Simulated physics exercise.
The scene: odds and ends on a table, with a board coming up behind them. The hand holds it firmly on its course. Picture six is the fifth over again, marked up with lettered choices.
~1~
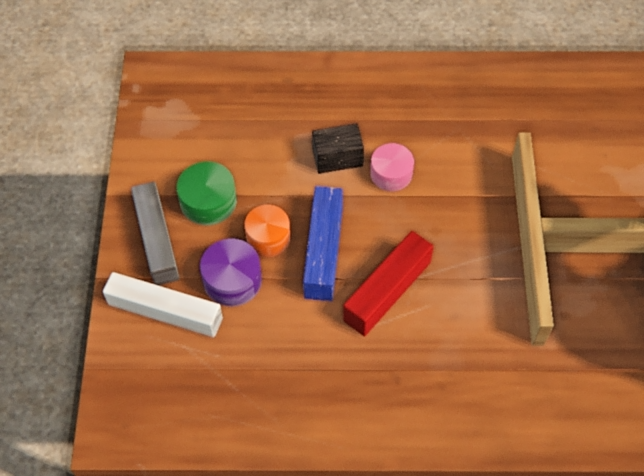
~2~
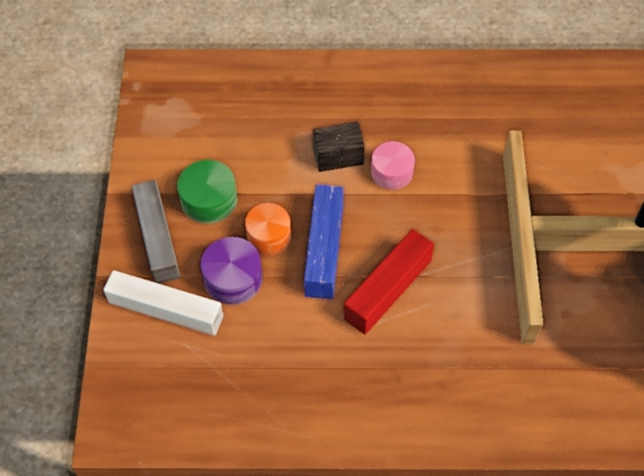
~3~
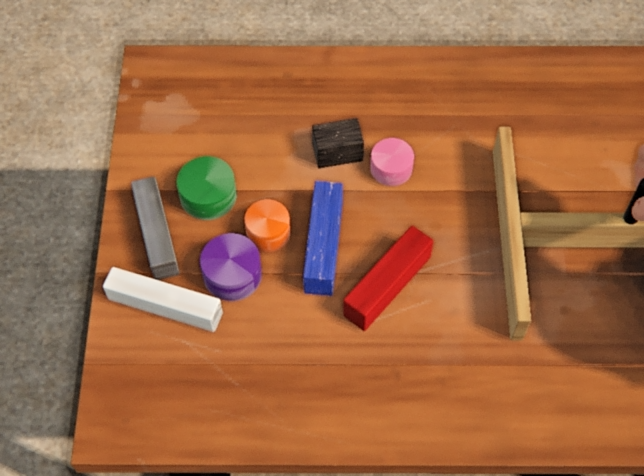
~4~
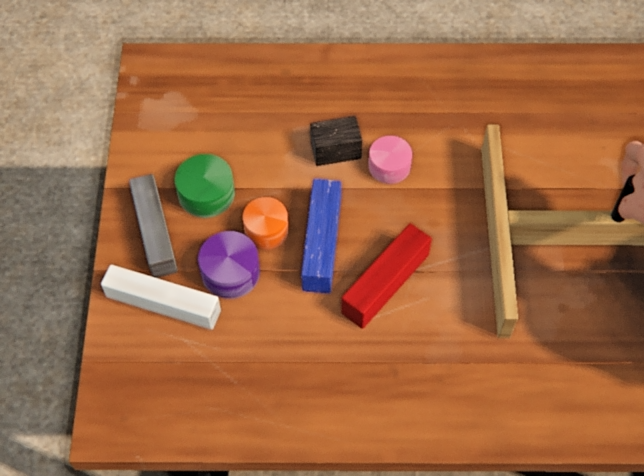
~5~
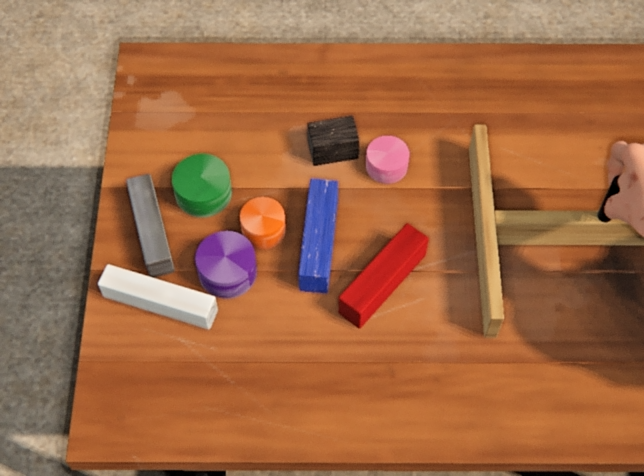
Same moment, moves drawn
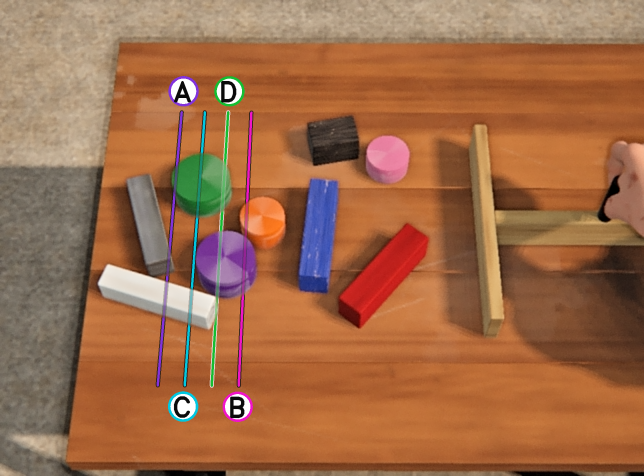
On a reddish-brown wooden tabletop above rough, pale ground, seen from high overhead, odds and ends lie spread across the left and middle. Green, purple and orange tins sit among grey and white sticks at left, with a black block, a pink tin, and blue and red bars nearer the middle. From the right, a hand pushes a T-shaped wooden board slowly leftward, while the other things stay put and the view shifts very slightly.
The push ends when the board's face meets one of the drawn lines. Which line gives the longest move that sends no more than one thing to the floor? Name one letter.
Up to line C.
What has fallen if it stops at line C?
The grey stick.
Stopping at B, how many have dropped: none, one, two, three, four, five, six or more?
The count is none.
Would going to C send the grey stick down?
Yes.
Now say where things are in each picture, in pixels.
In the first picture, purple tin (231, 272); pink tin (392, 167); green tin (207, 193).
In the second picture, board (526, 222); grey stick (156, 231).
In the third picture, board (514, 218); blue bar (323, 238).
In the fourth picture, board (502, 216); white stick (161, 297).
In the fifth picture, board (488, 216); purple tin (226, 265); pink tin (387, 160); green tin (202, 185).
On the copy, A at (171, 239); B at (246, 239); C at (196, 239); D at (221, 239).
On C. First, board (383, 216); black block (315, 138); pink tin (352, 164).
Then, board (279, 216); grey stick (143, 225); green tin (192, 179).
Finally, board (197, 215); grey stick over the edge; purple tin (104, 266); one fallen.
By contrast, A drops four; B is within the limit but short; D is within the limit but short.
